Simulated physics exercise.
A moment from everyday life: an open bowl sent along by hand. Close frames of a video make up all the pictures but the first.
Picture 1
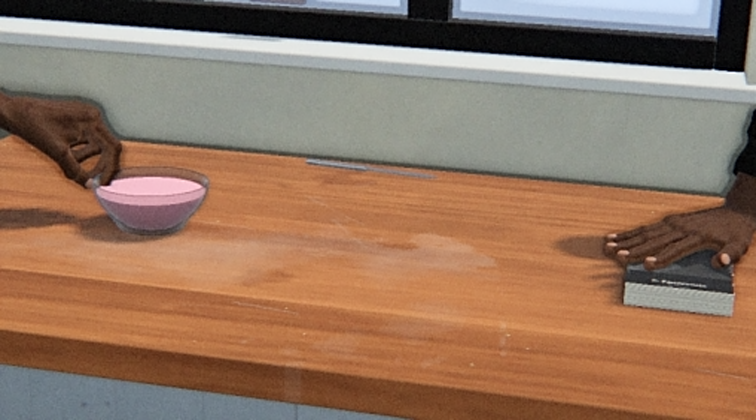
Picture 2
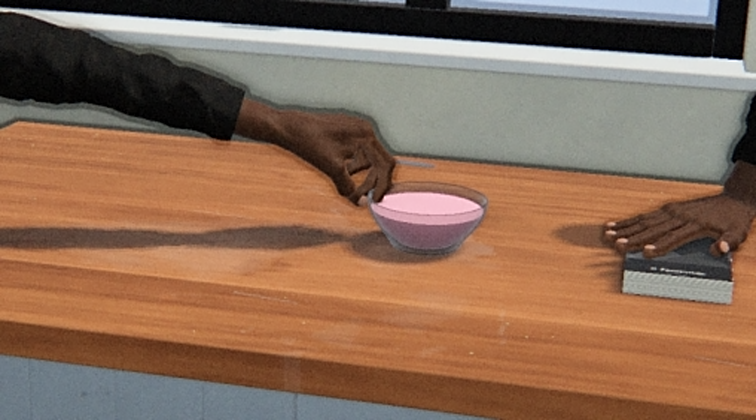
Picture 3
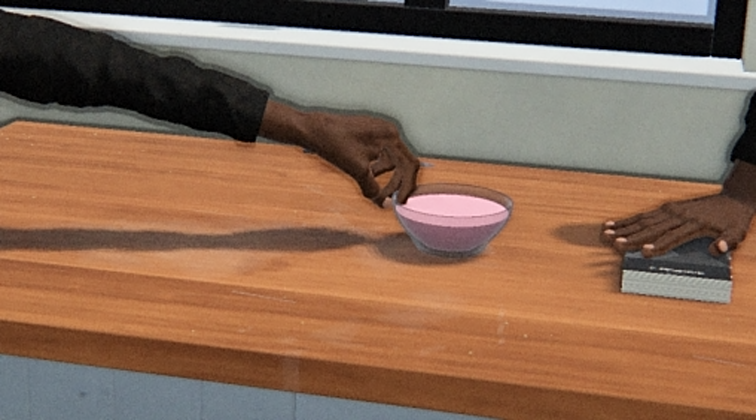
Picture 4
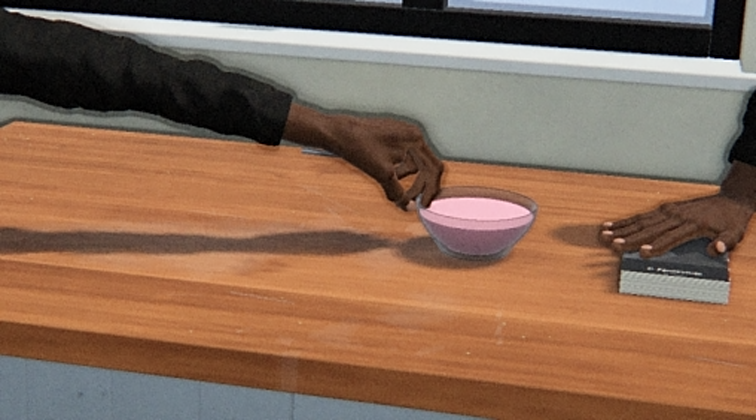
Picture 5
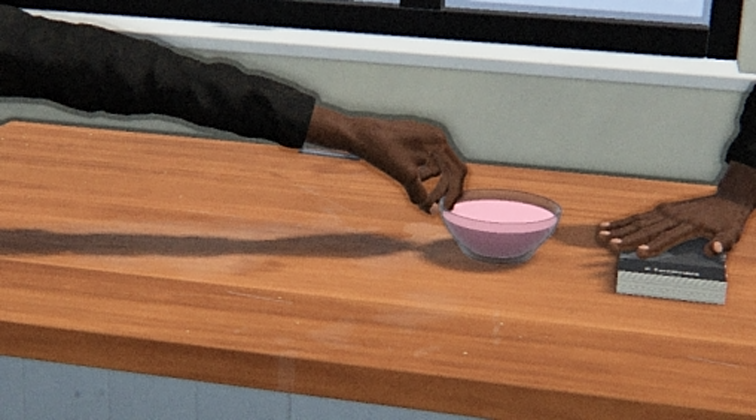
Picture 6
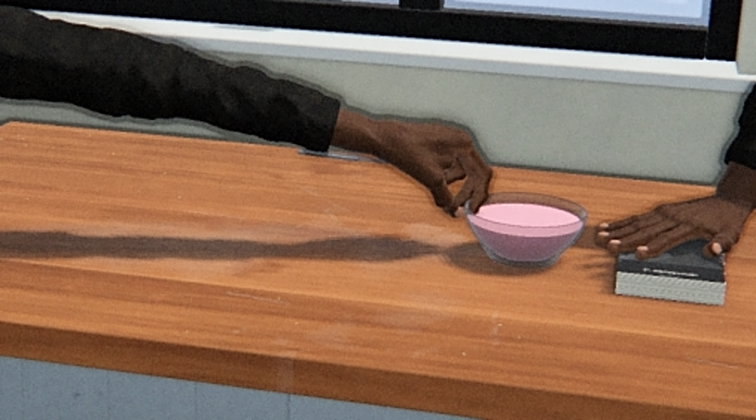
On a wooden counter beneath a window, a hand grips the rim of a clear bowl mostly full of pink liquid at left, while another hand rests on a thick book at right. The arm slides the bowl rightward across the wood, then moves it steadily closer to the book.
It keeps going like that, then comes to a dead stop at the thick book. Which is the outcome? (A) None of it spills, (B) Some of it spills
Some of it spills.
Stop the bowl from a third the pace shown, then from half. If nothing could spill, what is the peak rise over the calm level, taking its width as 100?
You'd see close to 10 per cent of the width first and close to 10 per cent after.
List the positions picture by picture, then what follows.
In the first picture, at rest; bowl (151, 201) about three quarters full; thick book (679, 273).
In the second picture, under way; bowl about three quarters full, surface at (428, 208).
In the third picture, a step of some 25 px; bowl (452, 221) about three quarters full.
In the fourth picture, a step of some 25 px; bowl about three quarters full, surface at (476, 213).
In the fifth picture, a step of some 25 px; bowl (499, 227) about three quarters full.
In the sixth picture, a step of some 25 px; bowl about three quarters full, surface at (525, 220); thick book (671, 262).
A moment on, the bowl meets the thick book.
Further on, the pink milk surges up the wall; a puddle lies under it.
When it is over, the bowl stands at the thick book; a puddle lies under it.
